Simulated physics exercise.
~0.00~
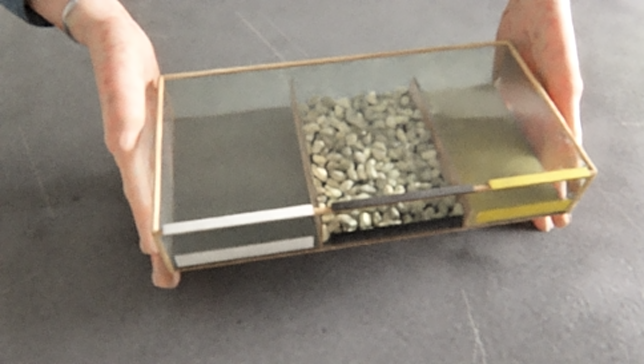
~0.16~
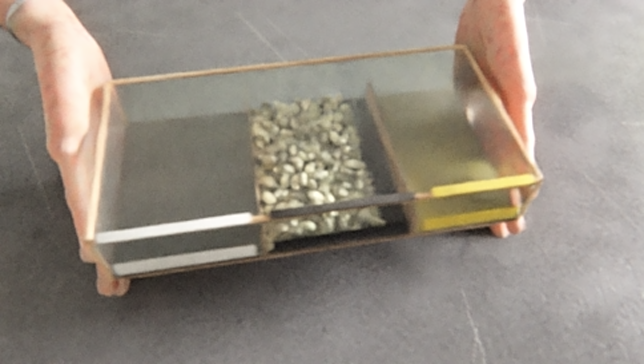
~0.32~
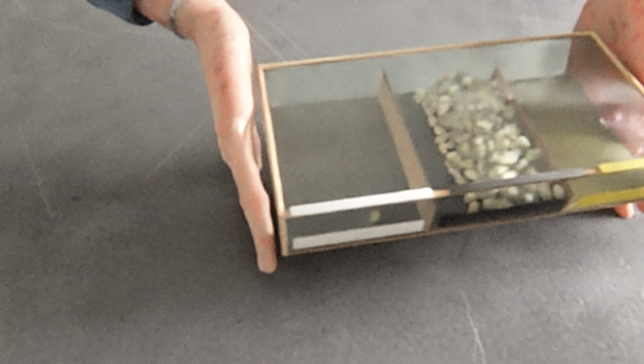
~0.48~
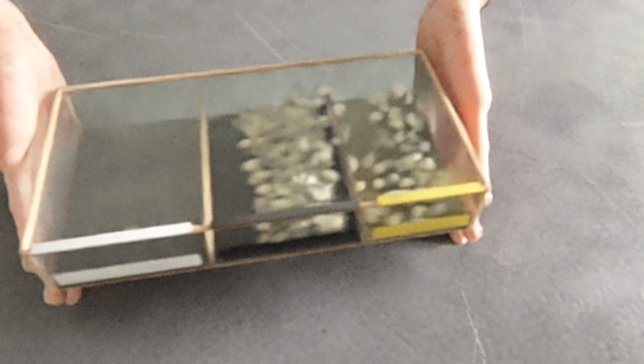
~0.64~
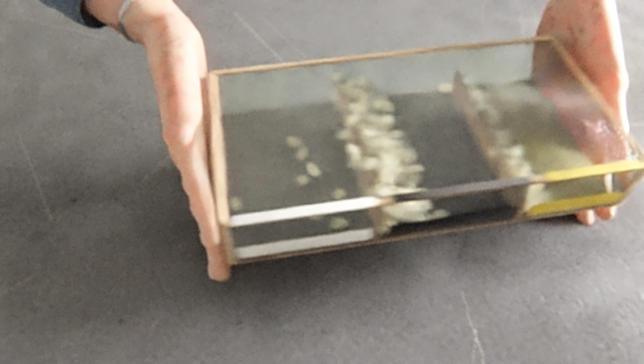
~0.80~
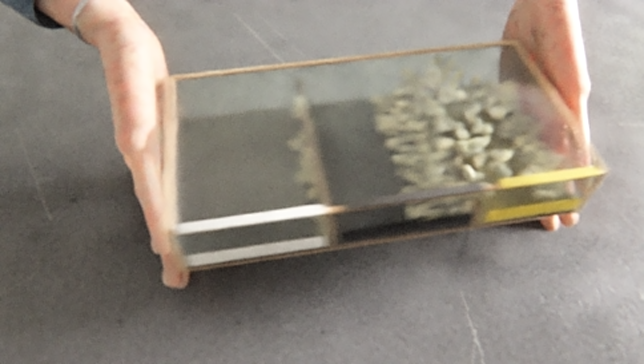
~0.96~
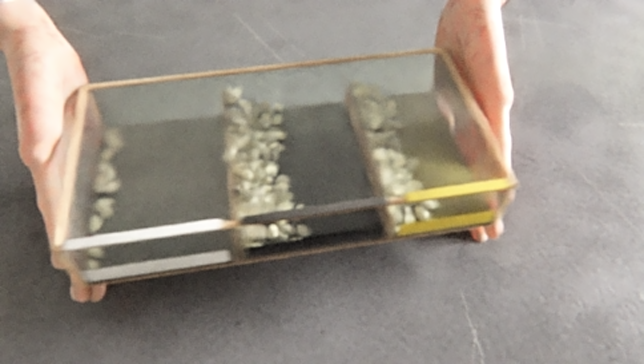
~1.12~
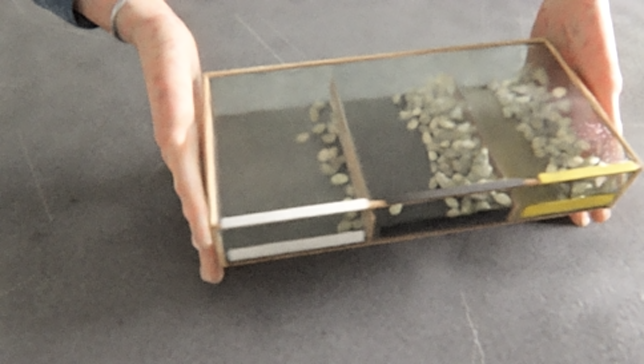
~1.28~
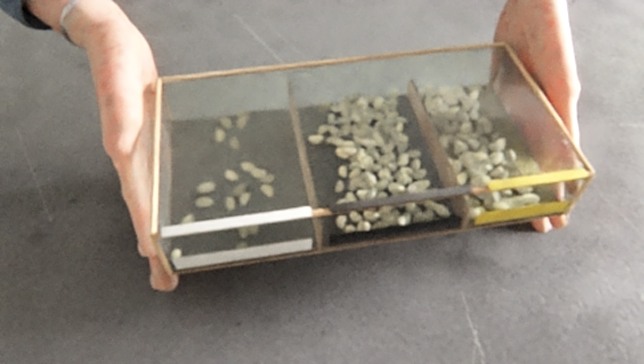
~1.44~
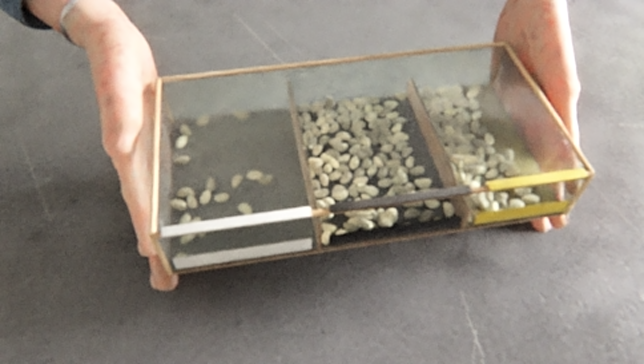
The video shows two hands shaking a clear-lidded, three-part box from side to side above a gray surface, scattering pale beans from the middle section into the others. It ends held still, with most beans in the black middle, many in the yellow right section and few in the white left.
